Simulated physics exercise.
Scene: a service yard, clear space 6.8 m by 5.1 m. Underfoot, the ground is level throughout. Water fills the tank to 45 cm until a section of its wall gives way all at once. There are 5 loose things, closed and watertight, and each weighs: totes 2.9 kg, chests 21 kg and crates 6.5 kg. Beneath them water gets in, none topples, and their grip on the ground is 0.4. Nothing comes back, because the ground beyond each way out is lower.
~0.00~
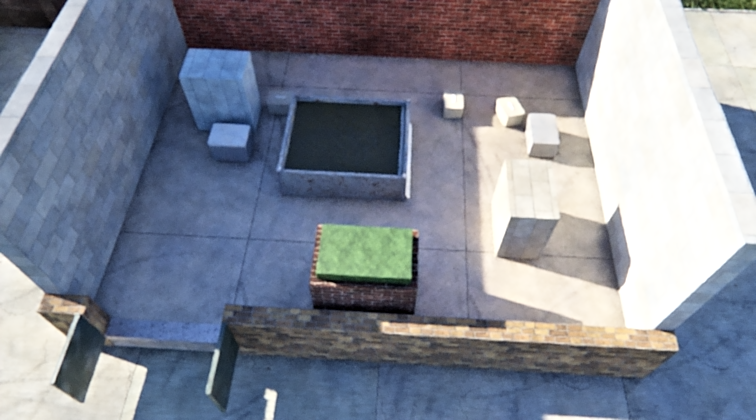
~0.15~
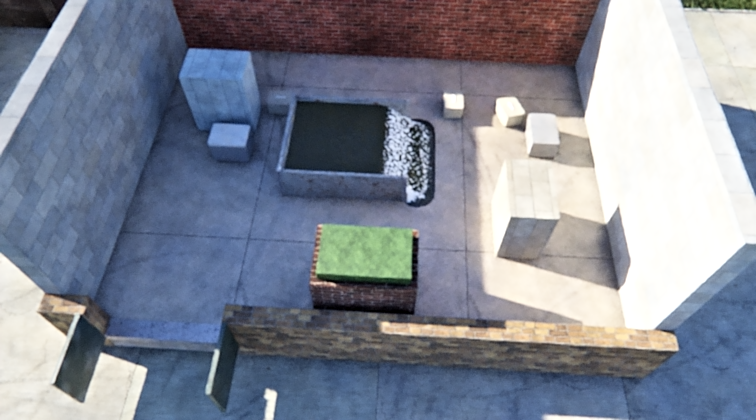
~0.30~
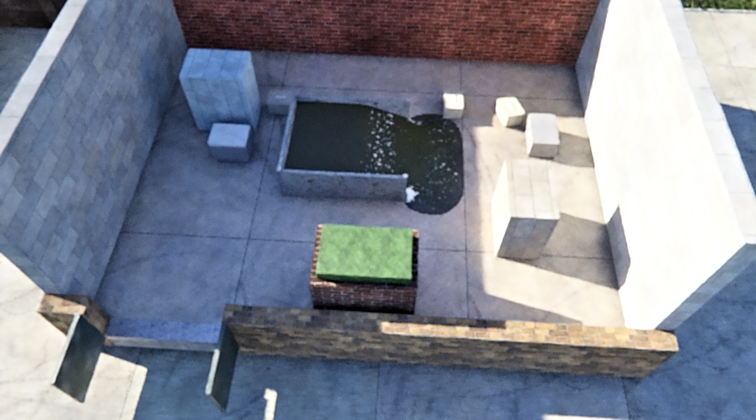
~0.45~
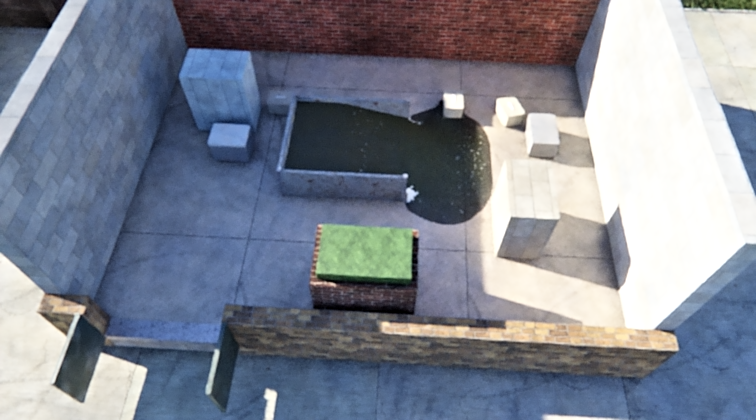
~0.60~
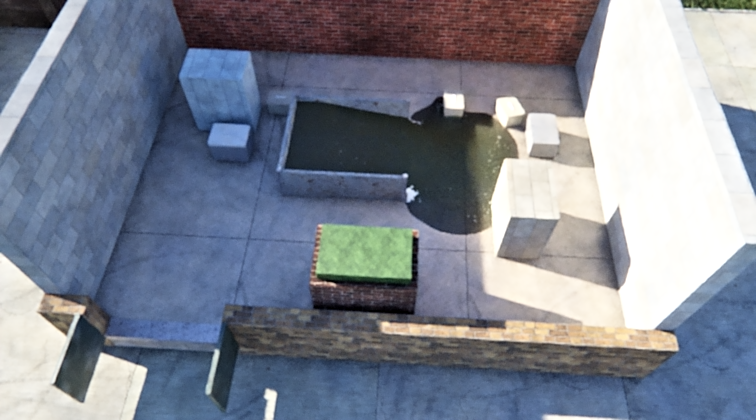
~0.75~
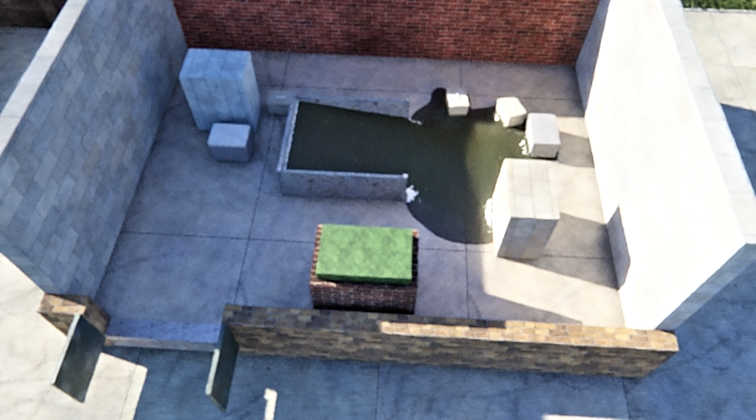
Dark water poured out through the right side of a low, square tank in a walled yard, foaming at first, then spread smoothly across the paving and reached the pale blocks on the right.
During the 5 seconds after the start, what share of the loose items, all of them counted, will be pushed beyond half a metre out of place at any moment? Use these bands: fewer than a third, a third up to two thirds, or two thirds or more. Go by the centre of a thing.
It falls in a third up to two thirds.
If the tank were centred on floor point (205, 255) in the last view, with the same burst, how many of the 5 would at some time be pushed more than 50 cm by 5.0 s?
Count: 3.
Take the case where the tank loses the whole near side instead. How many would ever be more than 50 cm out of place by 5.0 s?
That gives 1 of them.
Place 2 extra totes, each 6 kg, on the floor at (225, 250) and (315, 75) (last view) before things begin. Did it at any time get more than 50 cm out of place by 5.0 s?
The first comes out within the limit, the second within the limit.
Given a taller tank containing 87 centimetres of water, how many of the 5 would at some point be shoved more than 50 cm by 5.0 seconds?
Count under that change: 3.
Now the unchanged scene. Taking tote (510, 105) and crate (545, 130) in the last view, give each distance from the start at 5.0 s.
Respectively, 250 centimetres and 140 centimetres.
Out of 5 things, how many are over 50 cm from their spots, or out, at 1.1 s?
The count is 0.
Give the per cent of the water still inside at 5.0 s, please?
About 100 per cent.
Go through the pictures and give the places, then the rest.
The first picture shows a tote at (454, 99), on the bottom; a tote at (511, 106), on the bottom; 2.4 m2 under water; 0 of 5 have shifted.
The second picture shows a tote at (454, 99), on the bottom; a tote at (511, 106), on the bottom; 3.0 m2 under water; 0 of 5 have shifted.
The third picture shows a tote at (454, 99), on the bottom; a tote at (511, 106) rests on the ground; water covers 3.9 m2; 0 of 5 have shifted.
The fourth picture shows a tote at (454, 99) rests on the ground; a tote at (511, 106), on the bottom; 4.8 m2 under water; 0 of 5 have shifted.
The fifth picture shows a tote at (454, 99), on the bottom; a tote at (511, 106), on the bottom; 5.8 m2 under water; 0 of 5 have shifted.
The sixth picture shows a tote at (458, 97), on the bottom, 8 cm from its start; a tote at (512, 106) rests on the ground; 6.7 m2 under water; 1 of 5 have shifted.
After 1.1 s 0 of 5 are over 50 cm from their spots; 0 afloat.
After 2.2 s 3 of 5 are over 50 cm from their spots; 2 afloat.
After 3.5 s 3 of 5 are over 50 cm from their spots; 3 afloat.
After 5.0 s 3 of 5 are over 50 cm from their spots, and 3 have been at some point; 3 afloat.
